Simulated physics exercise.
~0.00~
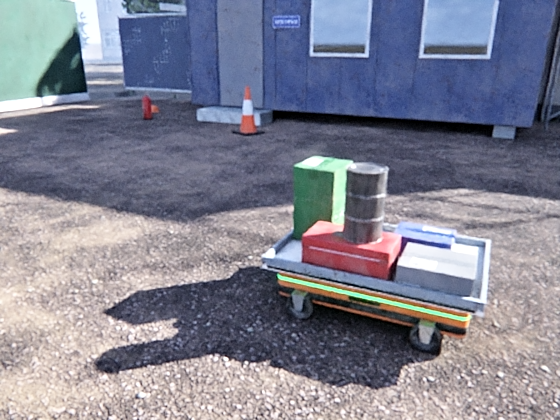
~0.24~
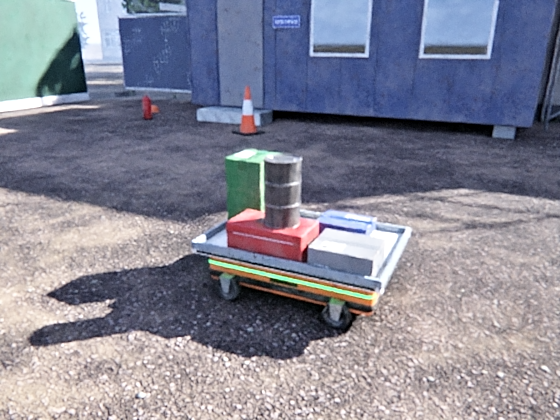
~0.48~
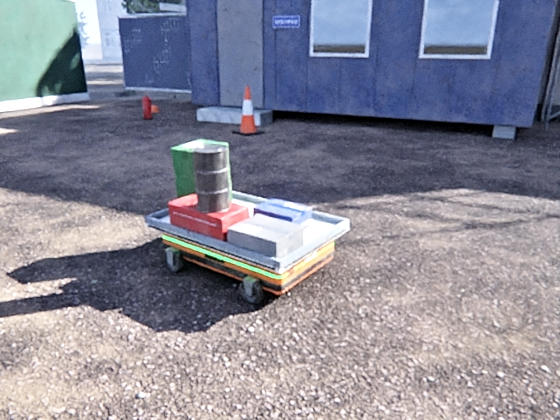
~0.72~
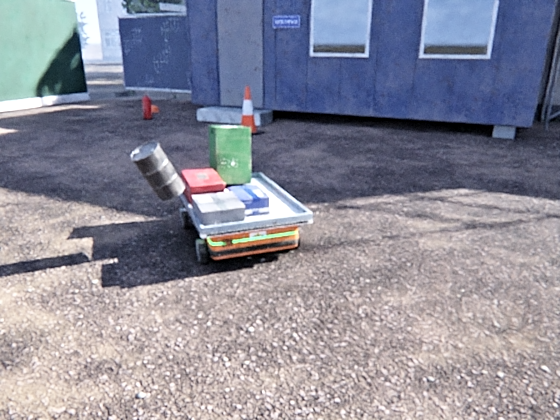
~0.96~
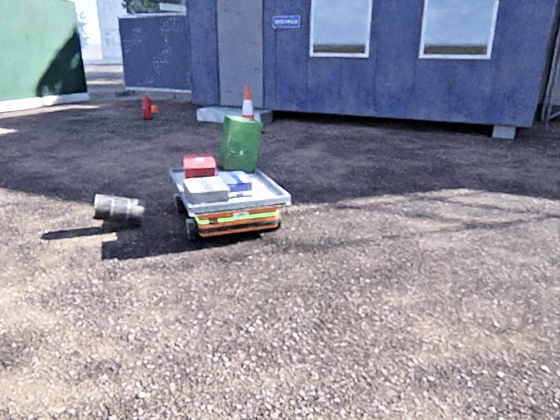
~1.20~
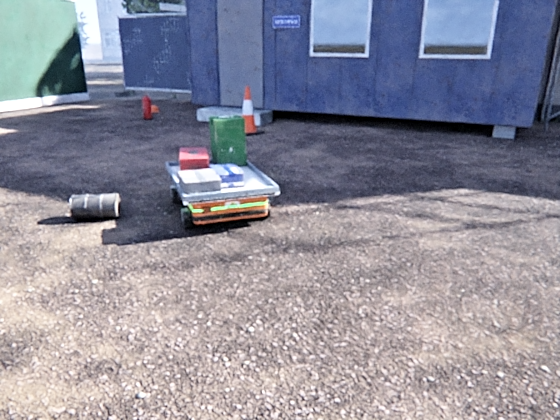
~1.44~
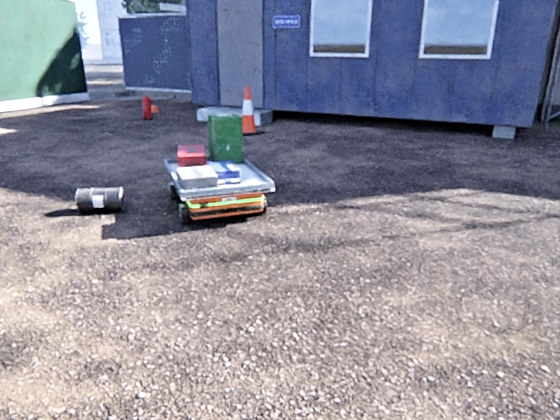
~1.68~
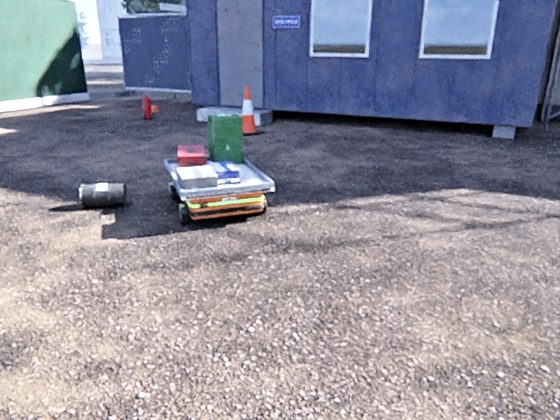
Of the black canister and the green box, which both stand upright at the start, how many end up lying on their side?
One of them does. The black canister ends up on its side on the gravel, while the green box is still standing on the cart.
